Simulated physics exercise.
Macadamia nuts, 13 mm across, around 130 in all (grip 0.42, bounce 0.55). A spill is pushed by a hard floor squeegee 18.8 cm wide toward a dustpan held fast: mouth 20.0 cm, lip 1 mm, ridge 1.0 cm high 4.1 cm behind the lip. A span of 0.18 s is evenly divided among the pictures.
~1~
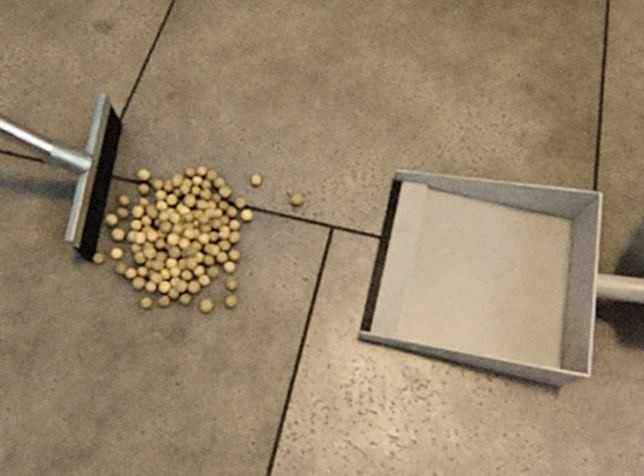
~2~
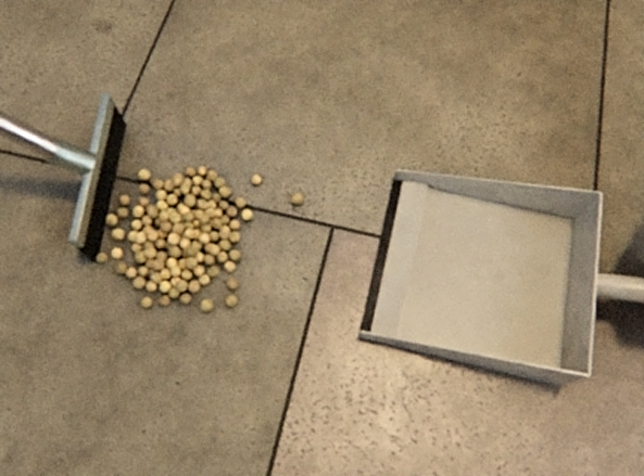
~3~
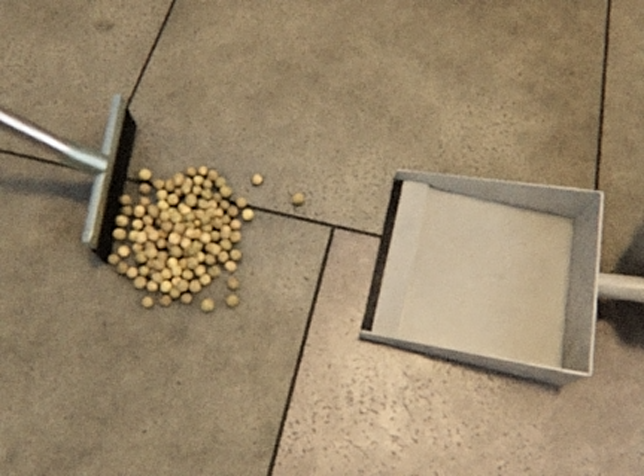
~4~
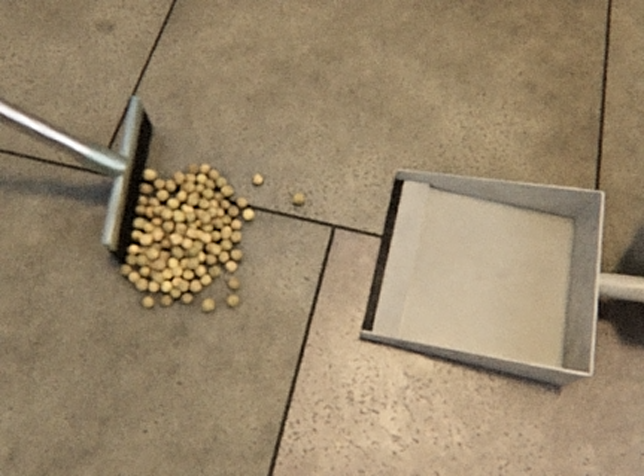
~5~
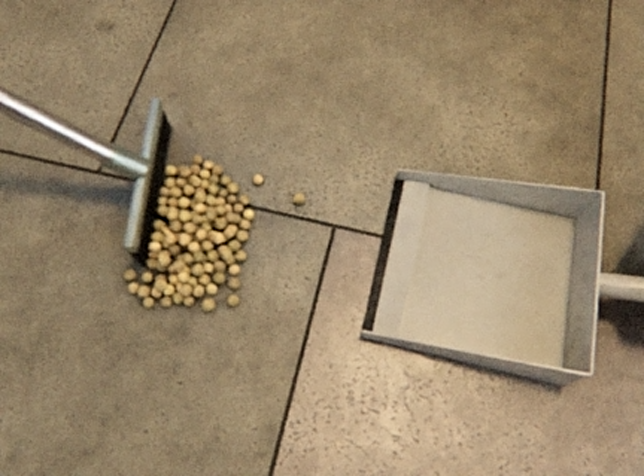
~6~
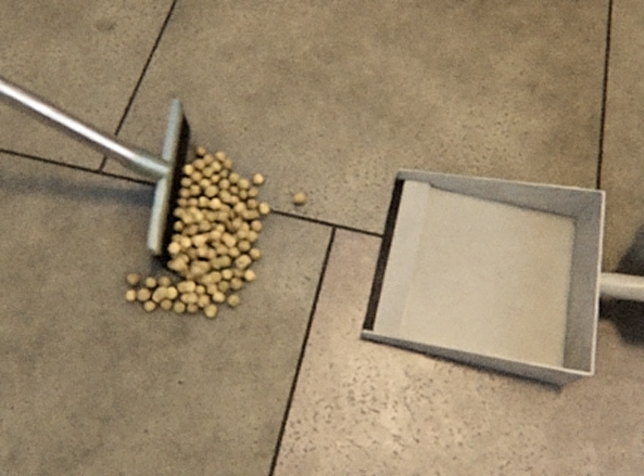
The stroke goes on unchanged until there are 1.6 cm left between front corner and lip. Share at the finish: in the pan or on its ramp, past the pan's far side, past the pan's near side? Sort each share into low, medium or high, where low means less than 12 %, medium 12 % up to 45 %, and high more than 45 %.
Shares - pan: Medium, far side: Medium, near side: Medium.
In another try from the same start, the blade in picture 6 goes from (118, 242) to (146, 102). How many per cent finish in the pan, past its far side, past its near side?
Split: Pan = 25, far = 15, near = 15.
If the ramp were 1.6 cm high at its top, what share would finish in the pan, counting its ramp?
Something like 25 per cent, ramp included.
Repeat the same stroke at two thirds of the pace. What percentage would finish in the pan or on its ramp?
Share: About 30 %.
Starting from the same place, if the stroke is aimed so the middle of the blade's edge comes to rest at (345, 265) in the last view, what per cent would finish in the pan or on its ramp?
About 35 %.
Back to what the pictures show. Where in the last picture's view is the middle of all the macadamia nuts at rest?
Approximately (381, 247) in the last picture.
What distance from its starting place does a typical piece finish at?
Somewhere around 24 centimetres.
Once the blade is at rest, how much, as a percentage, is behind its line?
Estimate: Near 30 %.
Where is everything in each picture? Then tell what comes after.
In the first frame, blade from (73, 242) to (105, 102), moved 0.0 cm, 0 of the pieces shifted so far; middle of the pieces at (185, 239); pan at (488, 280).
In the second frame, blade from (78, 242) to (109, 102), moved 0.4 cm, 0 of the pieces shifted so far; middle of the pieces at (185, 239).
In the third frame, blade from (90, 243) to (121, 103), moved 1.7 cm, 4 of the pieces shifted so far; middle of the pieces at (186, 238).
In the fourth frame, blade from (110, 245) to (138, 105), moved 3.8 cm, 37 of the pieces shifted so far; middle of the pieces at (192, 227).
In the fifth frame, blade from (132, 247) to (158, 106), moved 6.1 cm, 123 of the pieces shifted so far; middle of the pieces at (199, 239).
In the sixth frame, blade from (154, 249) to (178, 108), moved 8.5 cm, 129 of the pieces shifted so far; middle of the pieces at (207, 238); pan at (491, 278).
Then, 0.17 s after the last picture, middle of the blade 14 cm from the lip; 0 % over the lip, far side 5 %, near side 20 %.
Then, 0.29 s after the last picture, middle of the blade 6 cm from the lip; 0 % over the lip, far side 15 %, near side 25 %.
Then, 0.53 s after the last picture, middle of the blade 3 cm from the lip; 30 % over the lip, far side 15 %, near side 25 %.
In the end, pan 30 %, far side 15 %, near side 25 %, in front of the lip or behind the blade 30 %.
